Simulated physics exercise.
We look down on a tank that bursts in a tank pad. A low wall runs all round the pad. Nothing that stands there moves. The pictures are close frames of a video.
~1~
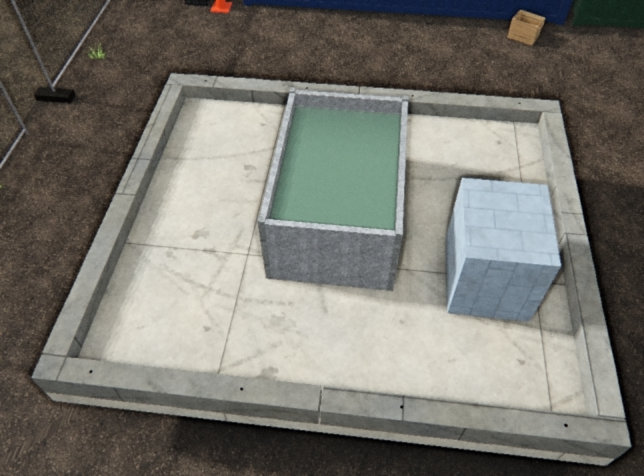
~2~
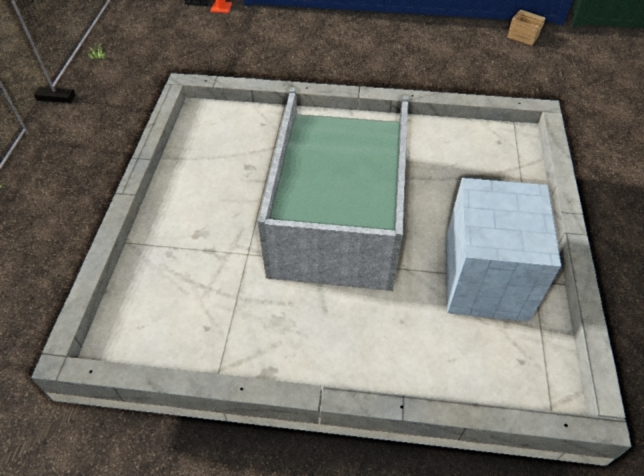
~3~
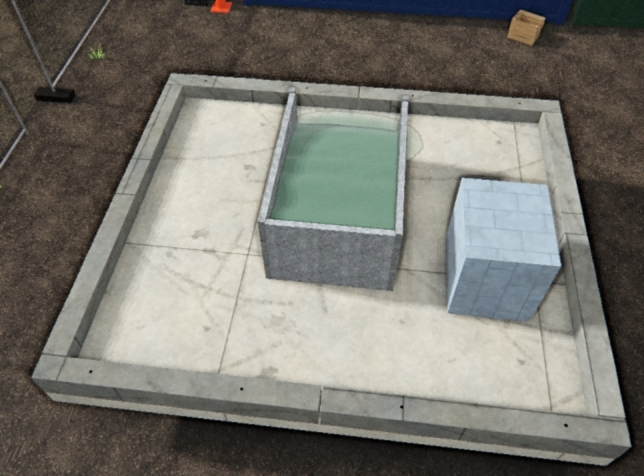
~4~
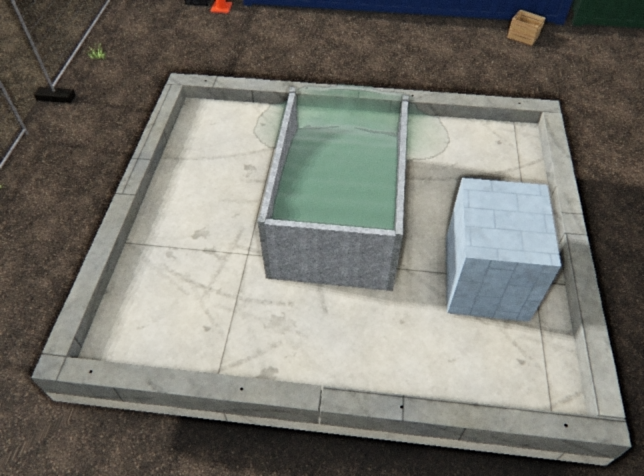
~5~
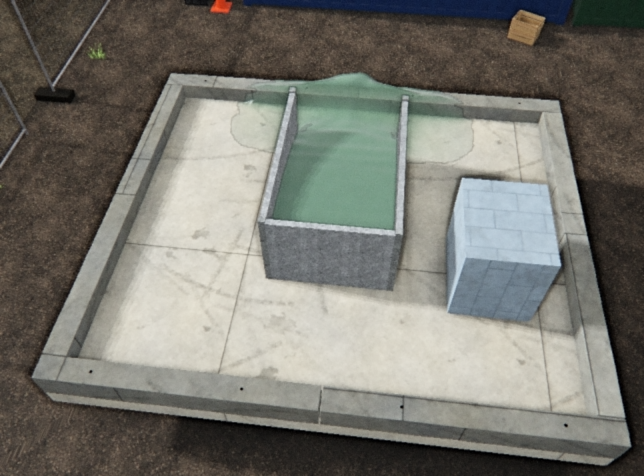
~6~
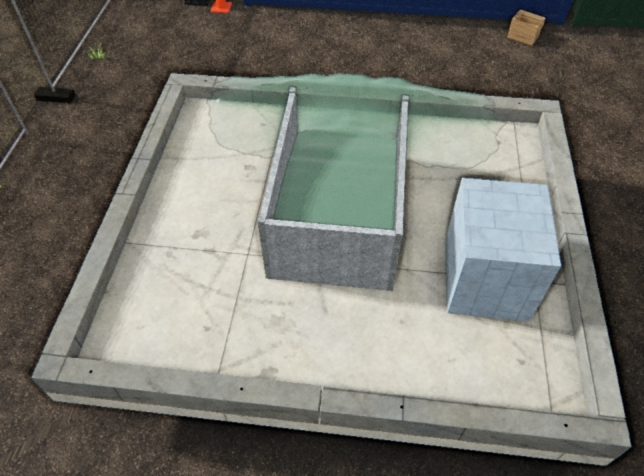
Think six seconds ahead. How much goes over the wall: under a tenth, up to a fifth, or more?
Over the wall goes above a fifth.
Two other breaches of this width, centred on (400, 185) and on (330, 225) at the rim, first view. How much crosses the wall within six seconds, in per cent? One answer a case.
About 12 and 32 per cent.
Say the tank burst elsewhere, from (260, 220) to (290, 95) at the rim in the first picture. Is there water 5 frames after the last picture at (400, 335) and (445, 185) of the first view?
As listed: Not flooded, free of water.
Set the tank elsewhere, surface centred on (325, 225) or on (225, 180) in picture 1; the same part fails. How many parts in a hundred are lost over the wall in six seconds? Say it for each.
Roughly 22 per cent, then 34 per cent.
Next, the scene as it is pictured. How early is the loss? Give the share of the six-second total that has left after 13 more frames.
Near 95 in a hundred.
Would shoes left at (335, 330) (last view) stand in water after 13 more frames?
Verdict: Dry.
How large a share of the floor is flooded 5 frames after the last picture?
About 20 per cent.
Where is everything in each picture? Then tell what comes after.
The water tank at (340, 161) is whole and still, in the first picture.
The front is at a hidden place, out from the gap on the water tank's far side, in the second picture.
The front is at (410, 135), out from the gap on the water tank's far side, in the third picture.
The front is at (429, 117), out from the gap on the water tank's far side, in the fourth picture.
Water pours out on the water tank's far side and has run to (466, 120), in the fifth picture.
The front is at (499, 123), out from the gap on the water tank's far side, in the sixth picture.
A moment on, water covers 25 % of the floor; the low wall has let 12 % over.
Next, water covers 25 % of the floor; the low wall has let 19 % over.
Then, water covers 50 % of the floor; the low wall has let 34 % over.
Later, water covers 65 % of the floor; the low wall has let 36 % over.
In the end, water covers 75 % of the floor; the low wall has let 36 % over.
